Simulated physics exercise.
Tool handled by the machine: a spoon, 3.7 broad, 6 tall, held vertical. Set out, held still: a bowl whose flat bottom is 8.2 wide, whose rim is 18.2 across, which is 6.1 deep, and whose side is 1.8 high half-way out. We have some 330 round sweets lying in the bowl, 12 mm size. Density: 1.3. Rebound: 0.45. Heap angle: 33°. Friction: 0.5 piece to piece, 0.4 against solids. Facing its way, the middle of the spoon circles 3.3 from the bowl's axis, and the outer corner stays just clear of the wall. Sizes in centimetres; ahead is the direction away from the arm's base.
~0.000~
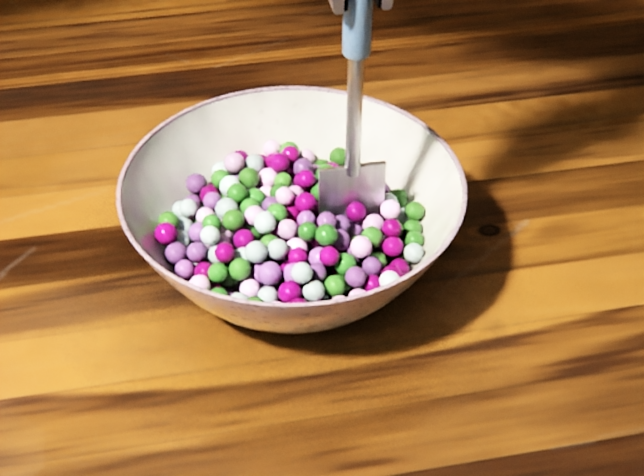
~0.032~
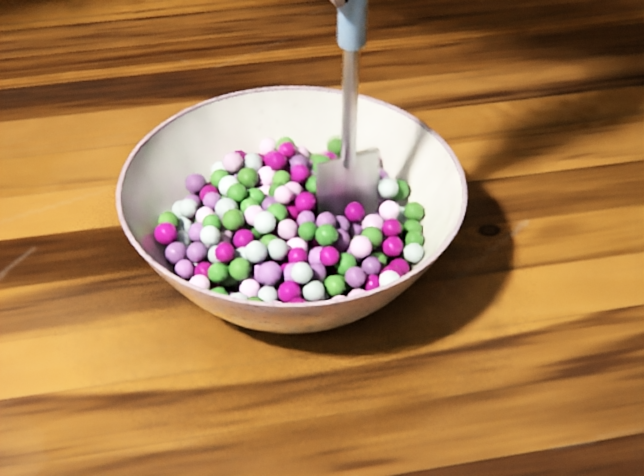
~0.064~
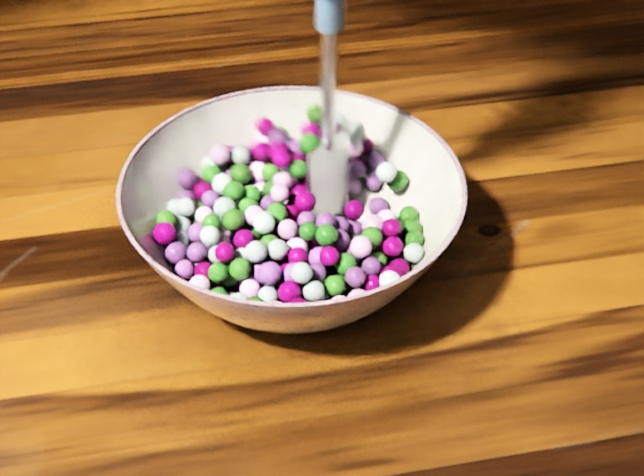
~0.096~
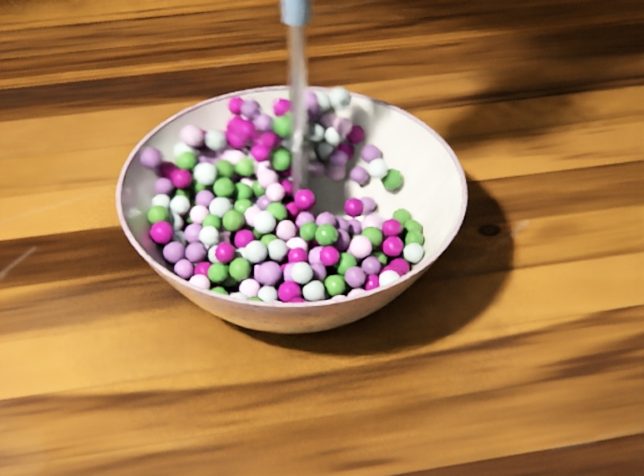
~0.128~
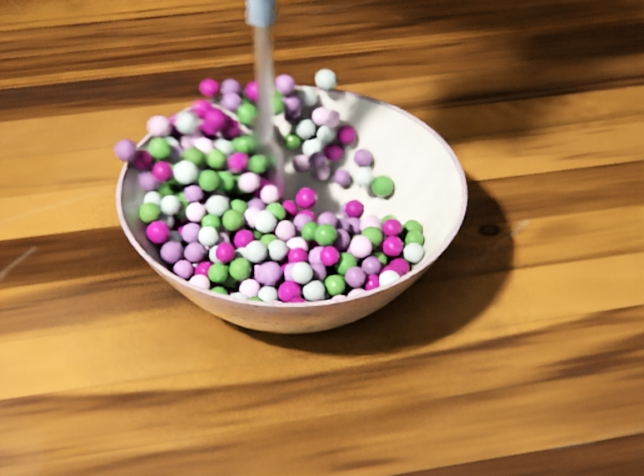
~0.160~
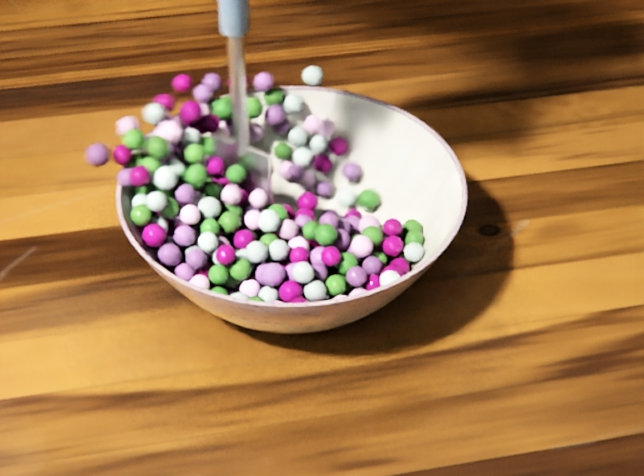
A robotic arm's vertical spatula sweeping leftward through a white bowl of pink, green, purple and white balls, pushing some over the rim.
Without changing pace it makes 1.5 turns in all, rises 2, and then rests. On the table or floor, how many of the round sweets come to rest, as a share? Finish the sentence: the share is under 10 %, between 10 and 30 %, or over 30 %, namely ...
The share is between 10 and 30 %.
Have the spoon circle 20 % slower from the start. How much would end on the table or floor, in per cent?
Roughly 10 per cent.
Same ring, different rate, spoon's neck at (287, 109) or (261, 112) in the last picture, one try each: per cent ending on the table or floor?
Some 10 and 10 per cent respectively.
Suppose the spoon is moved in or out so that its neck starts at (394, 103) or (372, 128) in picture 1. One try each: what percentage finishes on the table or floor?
Close to 15 and 40 in a hundred.
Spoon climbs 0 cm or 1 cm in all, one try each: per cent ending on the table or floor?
Close to 30 percent and close to 25 percent.
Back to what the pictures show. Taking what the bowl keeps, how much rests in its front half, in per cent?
About 50 per cent.
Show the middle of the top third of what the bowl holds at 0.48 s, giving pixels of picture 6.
(320, 161).
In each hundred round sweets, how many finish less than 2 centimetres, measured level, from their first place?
About 5 %.
By 0.32 s, 290° round, highest piece 10 above the table; 293 in the bowl, 19 on the table or floor, 20 in flight or on the tool.
By 0.48 s, 84° round, highest piece 8 above the table; 269 in the bowl, 57 on the table or floor, 6 in flight or on the tool.
By 0.76 s, 180° round, highest piece 6 above the table; 263 in the bowl, 69 on the table or floor.
By 1.46 s, 180° round, highest piece 6 above the table; 263 in the bowl, 69 on the table or floor.
Final count, 263 in the bowl, 69 on the table or floor. That is 21 % on the table or floor.
